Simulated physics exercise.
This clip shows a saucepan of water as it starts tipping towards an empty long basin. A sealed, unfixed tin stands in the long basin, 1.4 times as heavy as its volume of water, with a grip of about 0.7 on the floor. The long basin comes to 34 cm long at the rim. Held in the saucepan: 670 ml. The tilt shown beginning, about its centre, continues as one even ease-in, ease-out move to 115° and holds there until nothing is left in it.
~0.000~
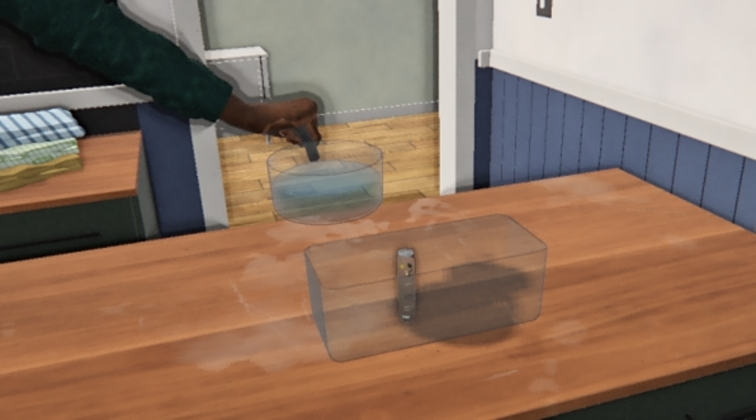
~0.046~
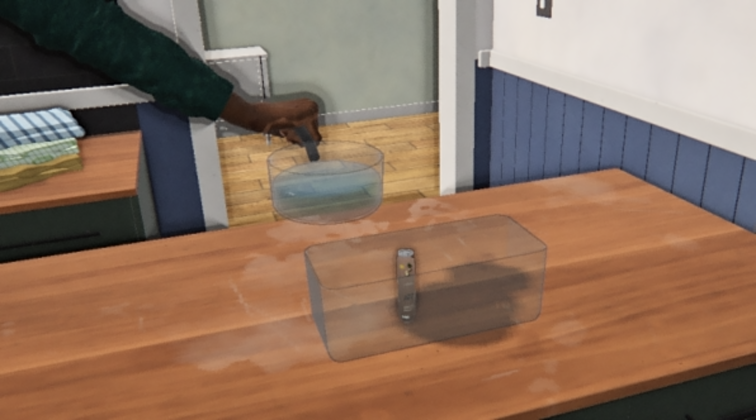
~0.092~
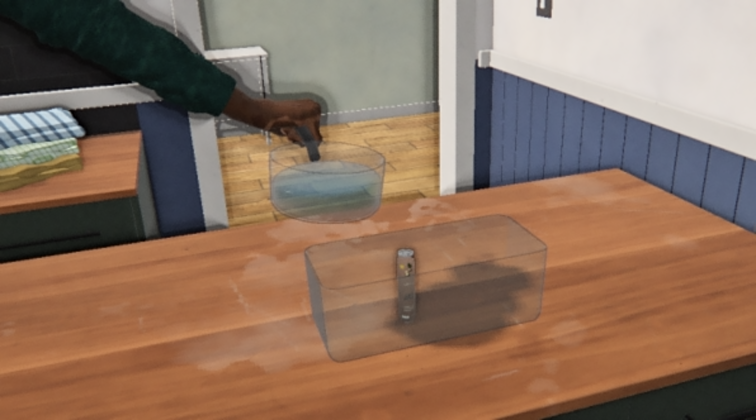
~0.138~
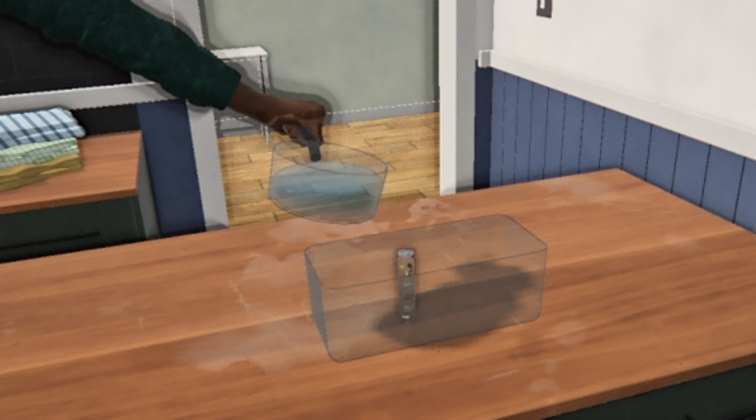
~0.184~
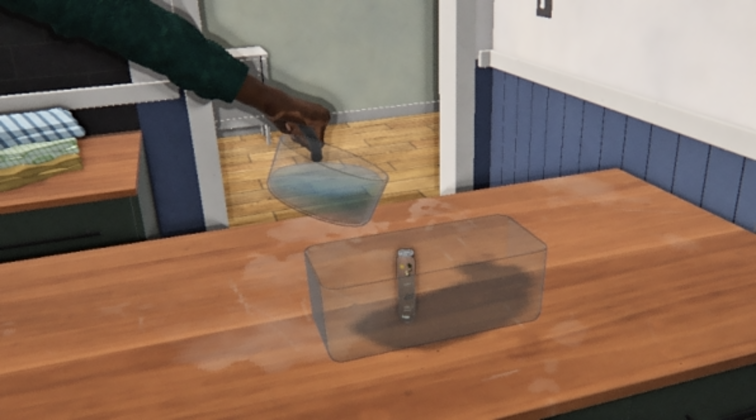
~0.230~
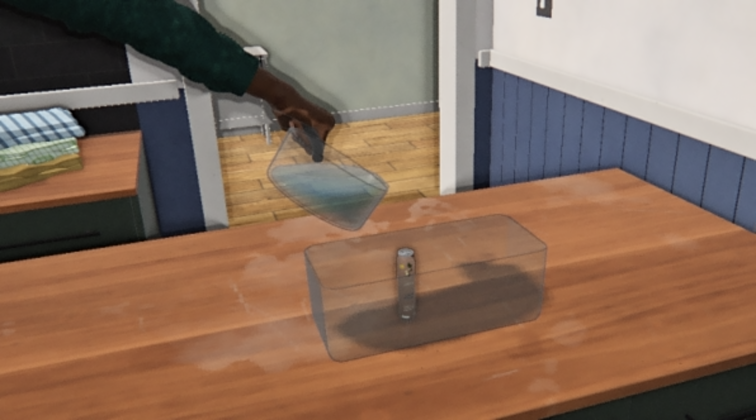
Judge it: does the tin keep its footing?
It keels over.
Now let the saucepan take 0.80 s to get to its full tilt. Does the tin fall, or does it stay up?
It stays steady, then.
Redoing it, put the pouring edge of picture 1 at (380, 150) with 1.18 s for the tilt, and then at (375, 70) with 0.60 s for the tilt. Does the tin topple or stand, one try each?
Run one: It does not tip. Run two: It does not tip.
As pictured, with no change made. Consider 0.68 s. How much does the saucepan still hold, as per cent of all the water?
Close to 2 percent of the whole amount.
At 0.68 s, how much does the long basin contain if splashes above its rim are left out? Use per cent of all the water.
Near 94 in a hundred.
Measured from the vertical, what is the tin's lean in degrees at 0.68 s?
It is at some 5°.
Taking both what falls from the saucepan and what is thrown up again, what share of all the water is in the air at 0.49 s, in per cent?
36 per cent.
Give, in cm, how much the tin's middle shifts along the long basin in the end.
Around 8.0 cm.
By 0.49 s the tilt is 106° and 15 per cent is still to pour; the tin stands where it began.
By 0.68 s the tilt is 115° and 2 per cent is still to pour; the tin leans 6°.
By 0.88 s the tilt is 115° and 0 per cent is still to pour; the tin leans 34°.
By 1.10 s the tilt is 115° and 0 per cent is still to pour; the tin lies on its side.
At rest the tin lies on its side.
